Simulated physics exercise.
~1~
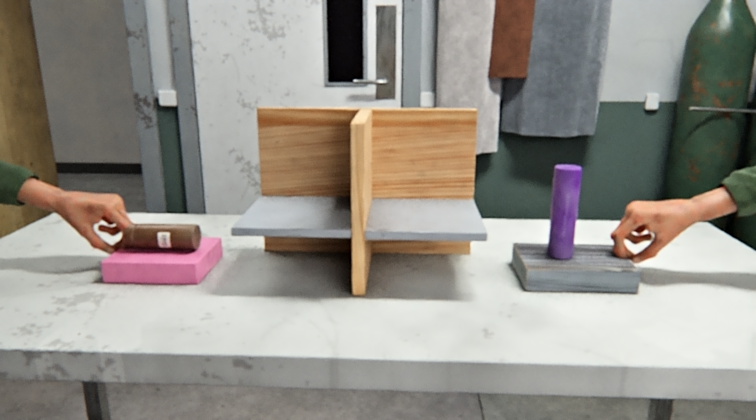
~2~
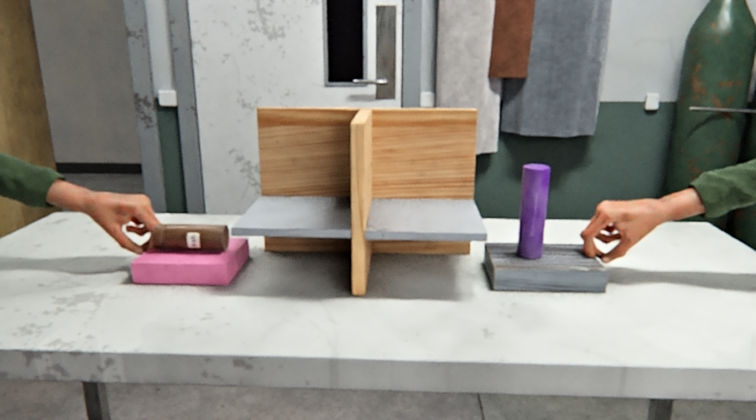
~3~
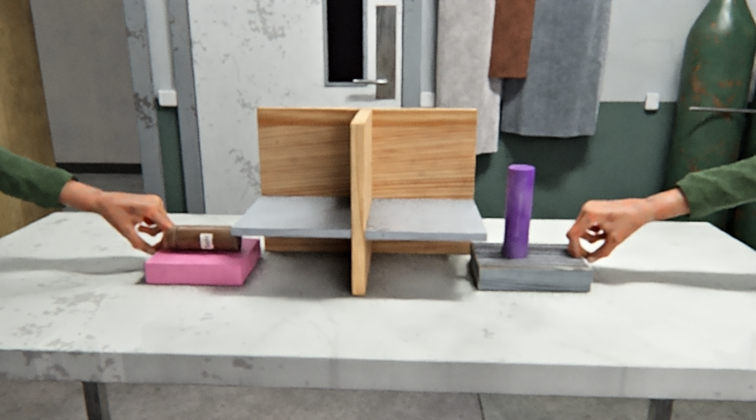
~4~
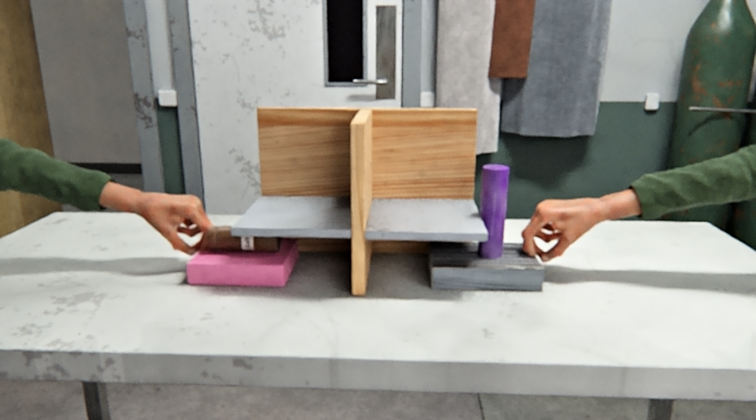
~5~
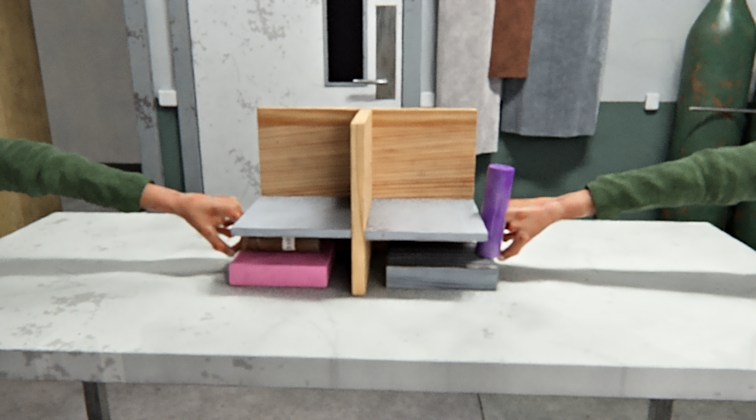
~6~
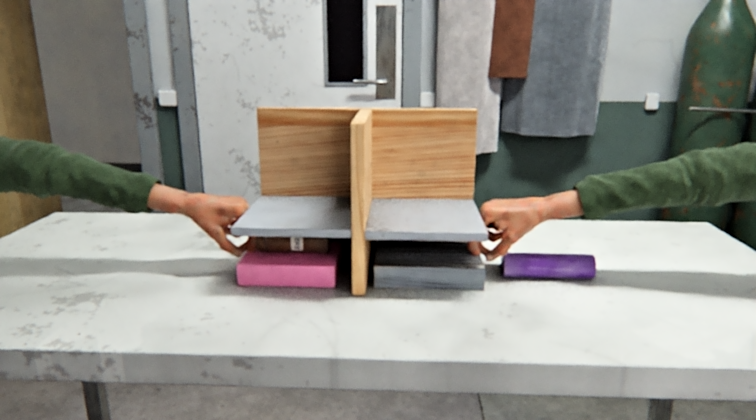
Two hands slid a pink block carrying a brown cylinder and a grey board carrying an upright purple cylinder inward beneath a grey shelf; the brown one passed under untouched, but the purple one hit the shelf's edge, tipped and ended up lying on the table.
